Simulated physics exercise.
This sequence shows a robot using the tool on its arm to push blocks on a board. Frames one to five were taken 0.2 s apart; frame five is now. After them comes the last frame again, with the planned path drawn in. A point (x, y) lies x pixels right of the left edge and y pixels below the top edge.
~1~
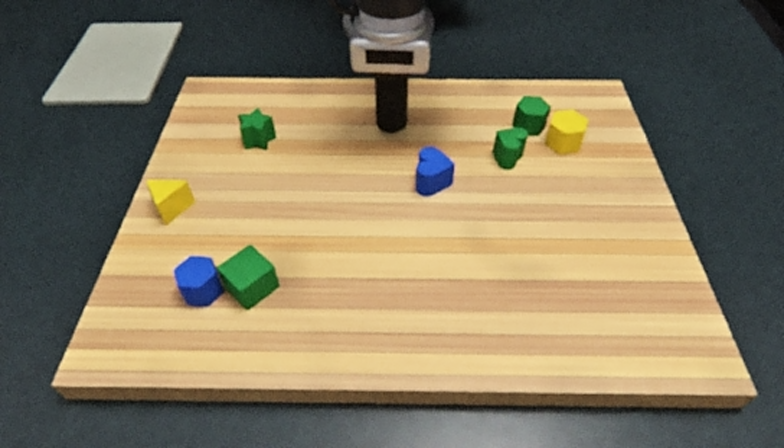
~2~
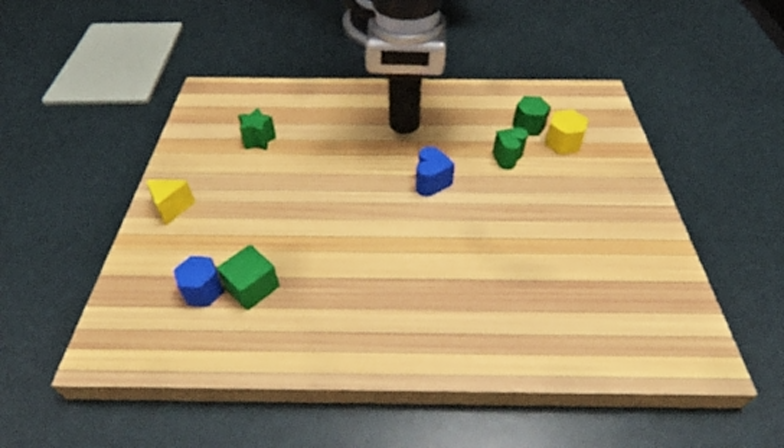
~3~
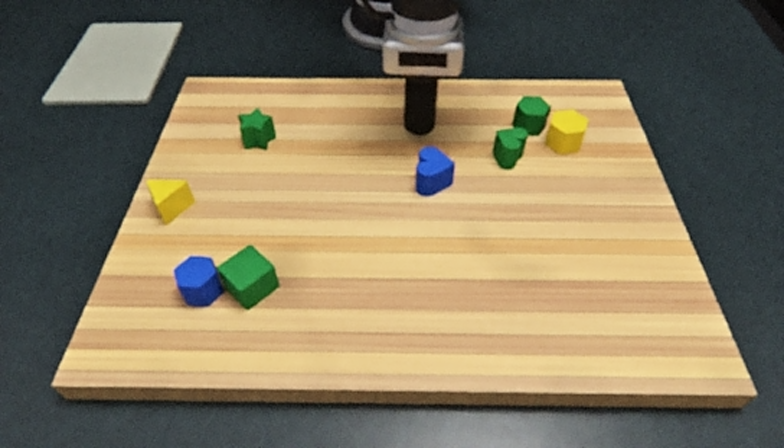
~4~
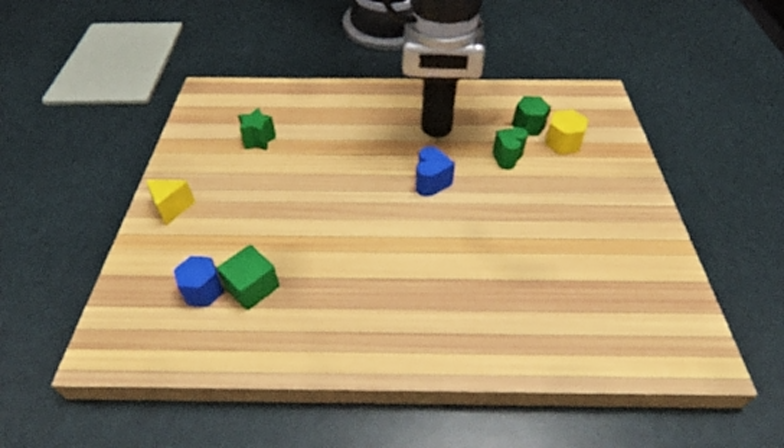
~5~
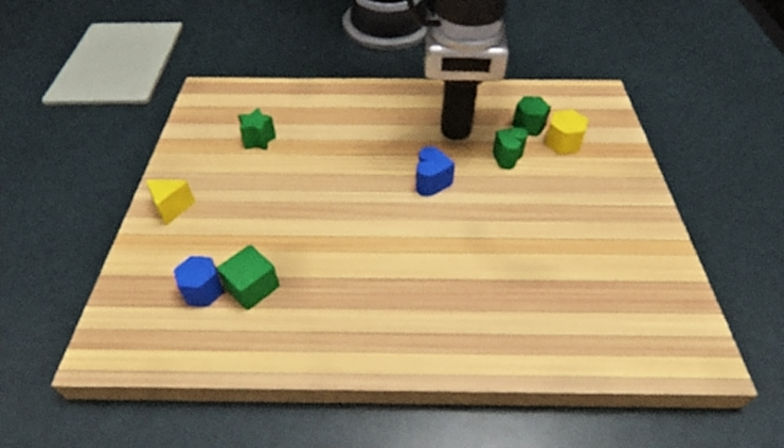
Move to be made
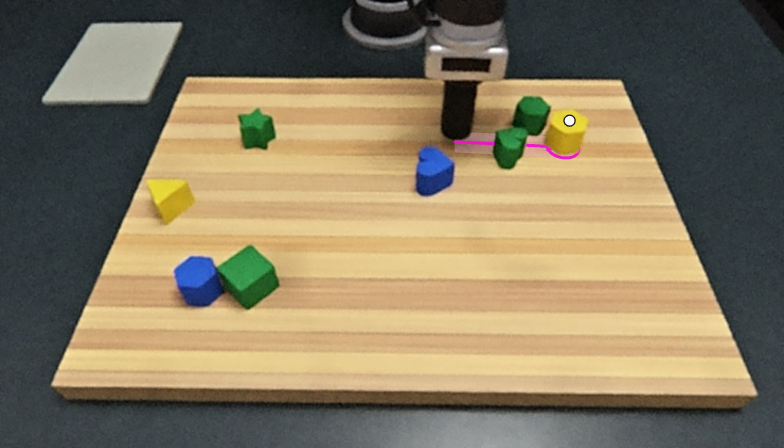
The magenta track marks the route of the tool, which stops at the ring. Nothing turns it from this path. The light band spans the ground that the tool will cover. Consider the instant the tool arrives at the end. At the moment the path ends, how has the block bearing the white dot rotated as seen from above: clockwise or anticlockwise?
Looking down on the board, it turns counter-clockwise.
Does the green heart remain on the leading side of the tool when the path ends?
My answer is no.
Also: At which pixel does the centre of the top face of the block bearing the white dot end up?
Just about (600, 118).
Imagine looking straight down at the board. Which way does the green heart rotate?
Seen from above, clockwise.
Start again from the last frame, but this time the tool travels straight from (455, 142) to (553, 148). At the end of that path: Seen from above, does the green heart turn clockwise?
It seems so.
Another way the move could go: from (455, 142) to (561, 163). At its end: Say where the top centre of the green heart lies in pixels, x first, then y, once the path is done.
At pixel (568, 162).
The drawn path runs straight from (455, 142) to (563, 147); the dot is on the yellow six-sided block.
What follows on the original path. One third of the way, tool at (493, 133); green heart at (519, 139).
Two thirds of the way, tool at (529, 135); green heart at (539, 145), turned 65° clockwise.
At the end, tool at (566, 137); green heart at (540, 146), turned 75° clockwise; green six-sided block not moved; yellow six-sided block at (600, 118), turned 20° anticlockwise.
